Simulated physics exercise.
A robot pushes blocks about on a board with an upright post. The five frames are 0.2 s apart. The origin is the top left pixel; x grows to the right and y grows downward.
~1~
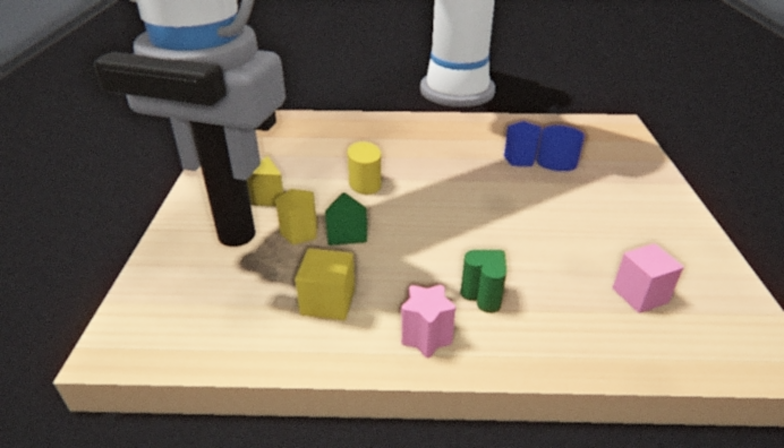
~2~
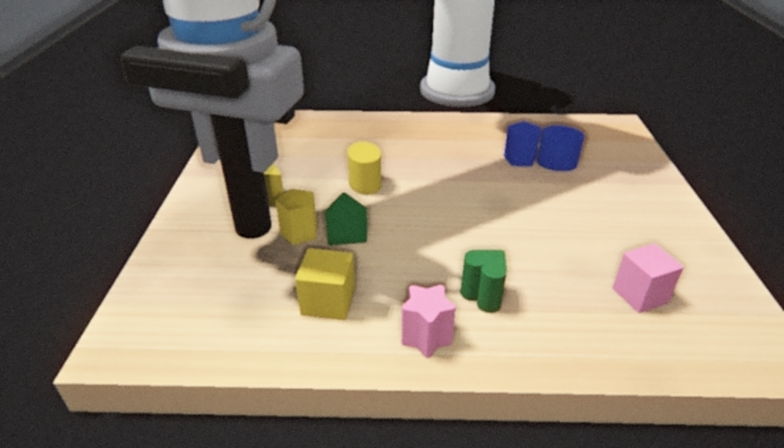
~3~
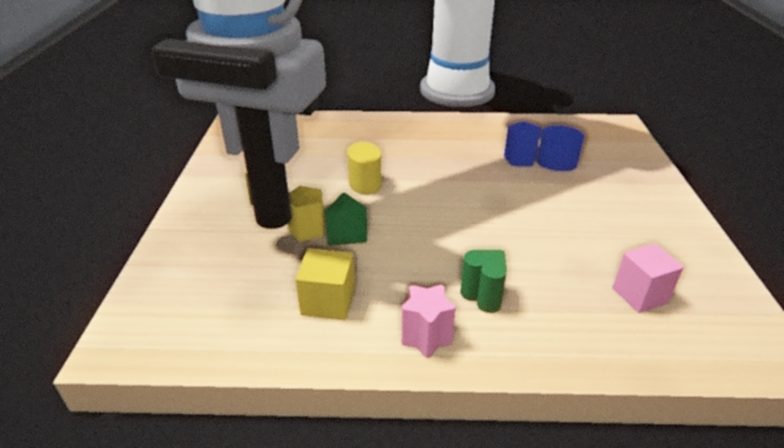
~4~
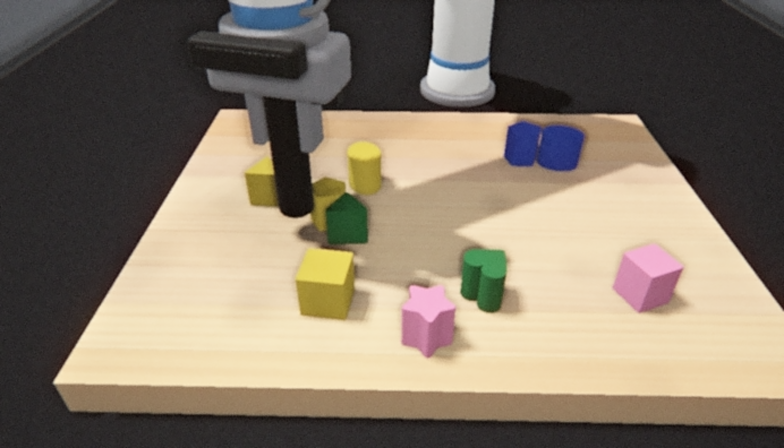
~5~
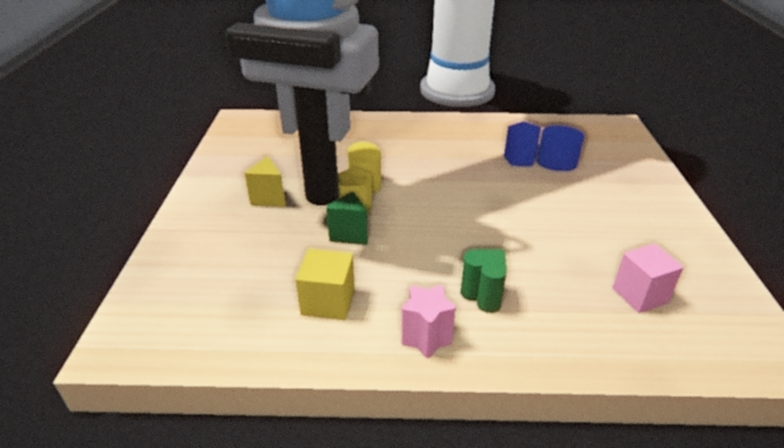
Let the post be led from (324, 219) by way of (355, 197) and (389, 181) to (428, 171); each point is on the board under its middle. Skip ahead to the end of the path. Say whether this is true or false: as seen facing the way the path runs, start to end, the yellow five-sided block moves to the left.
It is false.
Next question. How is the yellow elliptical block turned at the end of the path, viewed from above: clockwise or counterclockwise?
It spins anti-clockwise.
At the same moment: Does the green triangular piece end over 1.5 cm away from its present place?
No, I don't think so.
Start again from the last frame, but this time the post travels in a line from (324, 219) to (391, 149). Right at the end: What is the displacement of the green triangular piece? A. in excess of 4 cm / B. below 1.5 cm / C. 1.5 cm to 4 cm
That would be B.
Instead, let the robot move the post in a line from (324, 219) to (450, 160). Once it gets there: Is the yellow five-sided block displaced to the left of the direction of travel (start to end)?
It seems not.
On the path given first. One third of the way, post at (354, 176); yellow five-sided block at (385, 168), turned 40° clockwise; yellow elliptical block at (368, 148).
Two thirds of the way, post at (390, 161); yellow five-sided block at (397, 166), turned 75° clockwise; yellow elliptical block at (385, 134), turned 75° anticlockwise.
At the end, post at (429, 151); green triangular piece in place; yellow five-sided block at (397, 166), turned 75° clockwise; yellow elliptical block at (387, 132), turned 90° anticlockwise.
